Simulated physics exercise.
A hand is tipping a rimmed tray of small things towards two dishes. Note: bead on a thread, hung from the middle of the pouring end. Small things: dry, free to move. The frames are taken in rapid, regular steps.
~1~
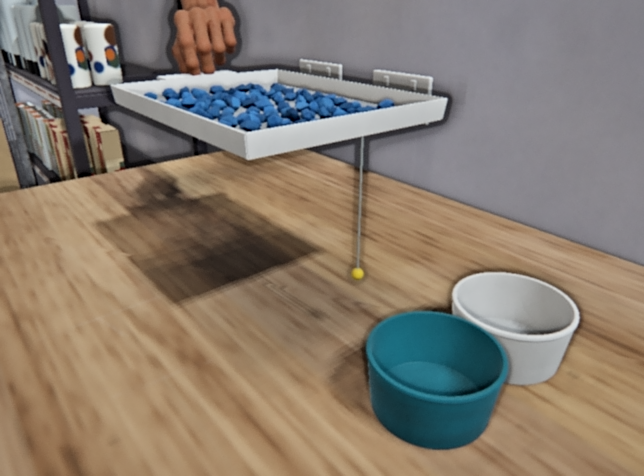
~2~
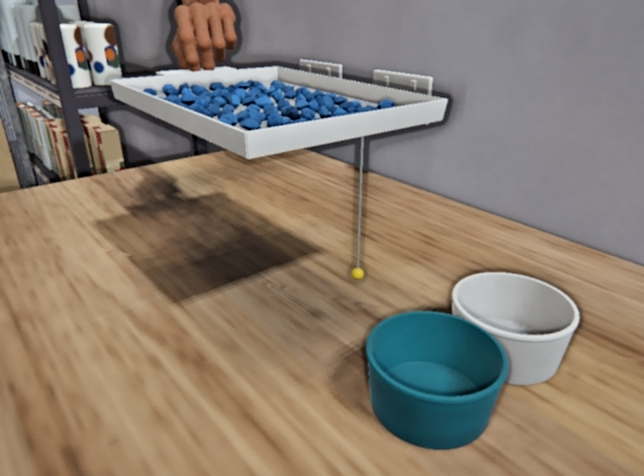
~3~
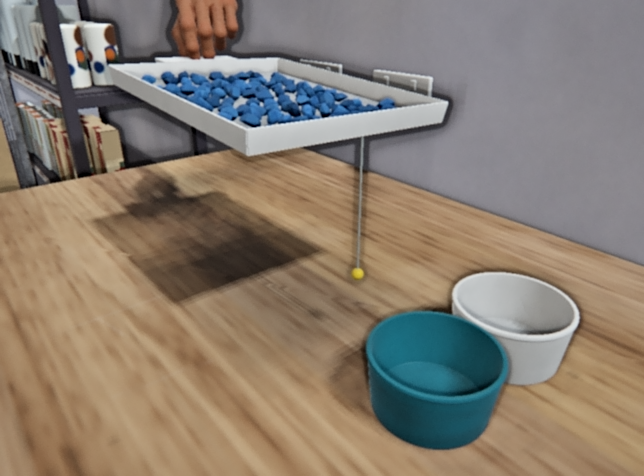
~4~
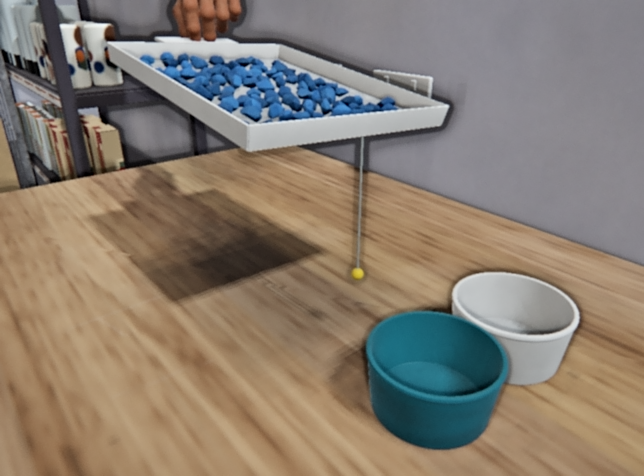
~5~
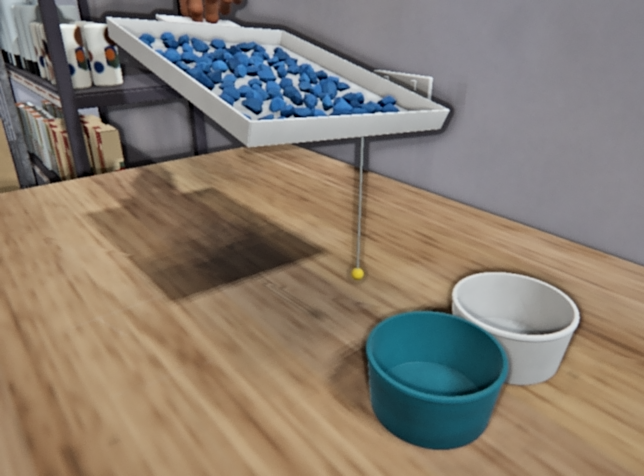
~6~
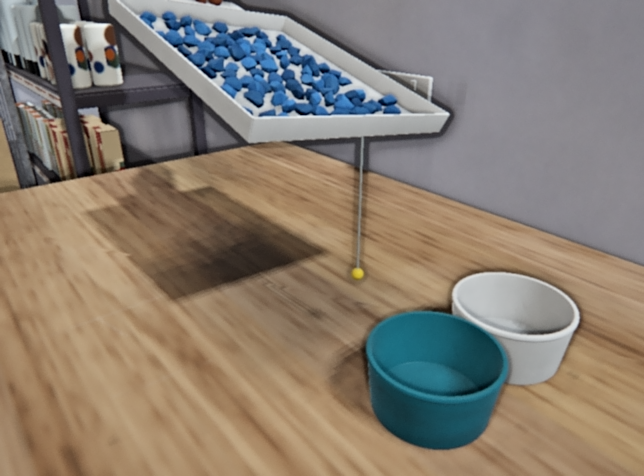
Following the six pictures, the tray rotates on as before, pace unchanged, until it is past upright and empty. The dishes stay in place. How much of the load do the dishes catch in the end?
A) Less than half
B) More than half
The answer is A.
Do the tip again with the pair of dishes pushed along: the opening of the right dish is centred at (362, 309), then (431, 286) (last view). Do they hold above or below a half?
First place: Short of half; second place: Beyond half.
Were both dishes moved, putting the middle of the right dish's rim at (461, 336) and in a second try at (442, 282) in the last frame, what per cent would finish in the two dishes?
Around 10 and then 80 per cent.
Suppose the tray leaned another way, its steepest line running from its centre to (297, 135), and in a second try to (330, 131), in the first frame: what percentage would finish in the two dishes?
Respectively 10 and 40 in a hundred.
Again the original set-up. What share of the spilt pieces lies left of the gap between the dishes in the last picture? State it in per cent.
80 per cent or thereabouts.
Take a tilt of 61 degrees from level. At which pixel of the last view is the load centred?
Roughly (384, 87).
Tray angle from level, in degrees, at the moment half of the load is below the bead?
Close to 105 degrees, I reckon.
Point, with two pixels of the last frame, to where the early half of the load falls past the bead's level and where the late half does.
I'd say close to (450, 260) at first and close to (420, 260) later on.
Shortly afterwards, tray tipped steeply; the whole lot on the tray.
Next, tray tipped right over; near half on the tray; a little in the right dish; near a third outside both; a little in the air.
Some moments later, tray tipped past a quarter turn; a little in the left dish; a little in the right dish; the bulk outside both.
In the end, tray tipped past a quarter turn; a little in the left dish; a little in the right dish; the bulk outside both.
